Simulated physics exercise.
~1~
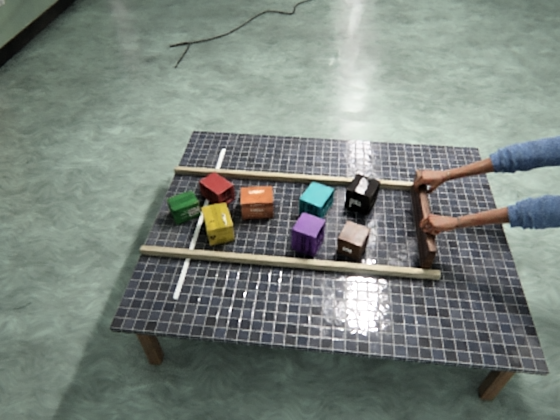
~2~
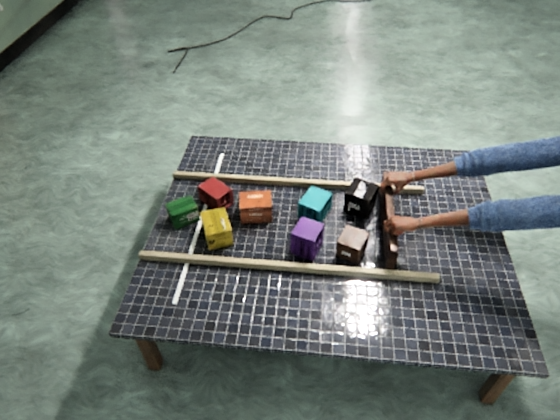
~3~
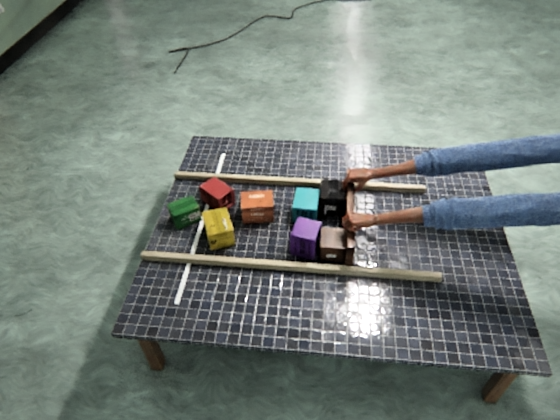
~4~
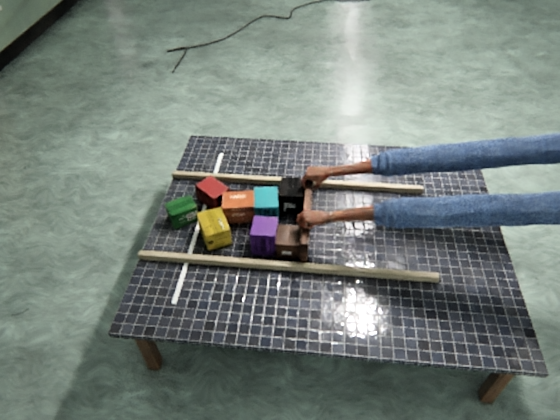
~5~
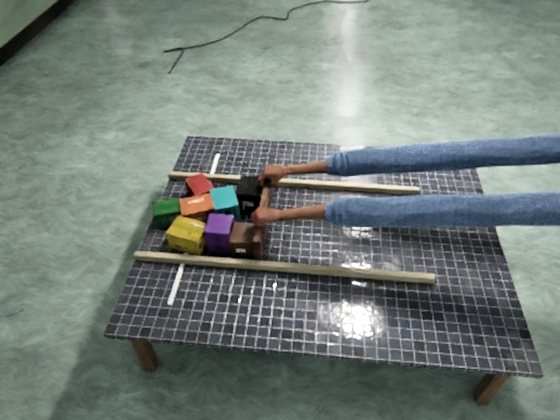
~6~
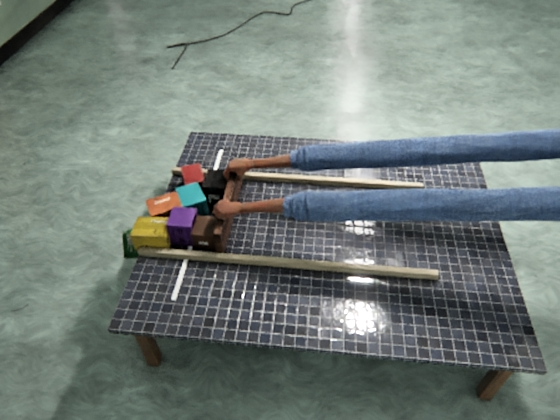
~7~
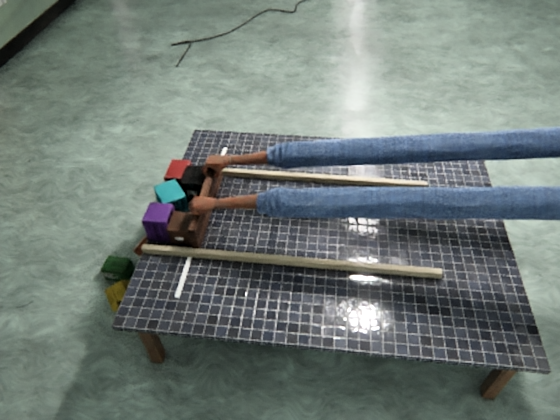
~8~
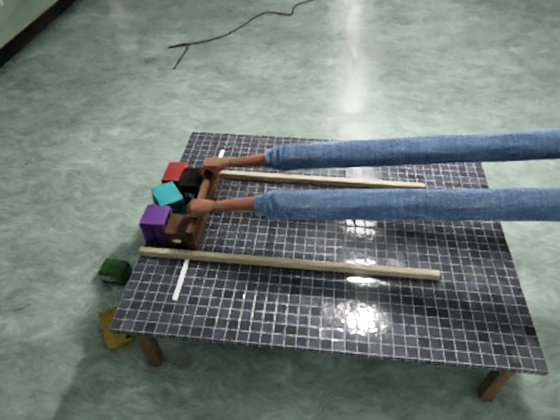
At first, eight coloured boxes stand scattered between two wooden battens on a low tiled platform, while two hands hold an upright plank at the right. The hands slide the plank left until it meets the black and brown boxes, which begin moving with it. Next the turquoise and purple boxes are swept along, and the group closes up against the orange, red, yellow and green ones. The packed cluster is pushed over the white tape toward the left edge. The green, yellow and orange boxes go over, and the plank stops near the tape with the purple, turquoise, red, black and brown boxes still on the platform.
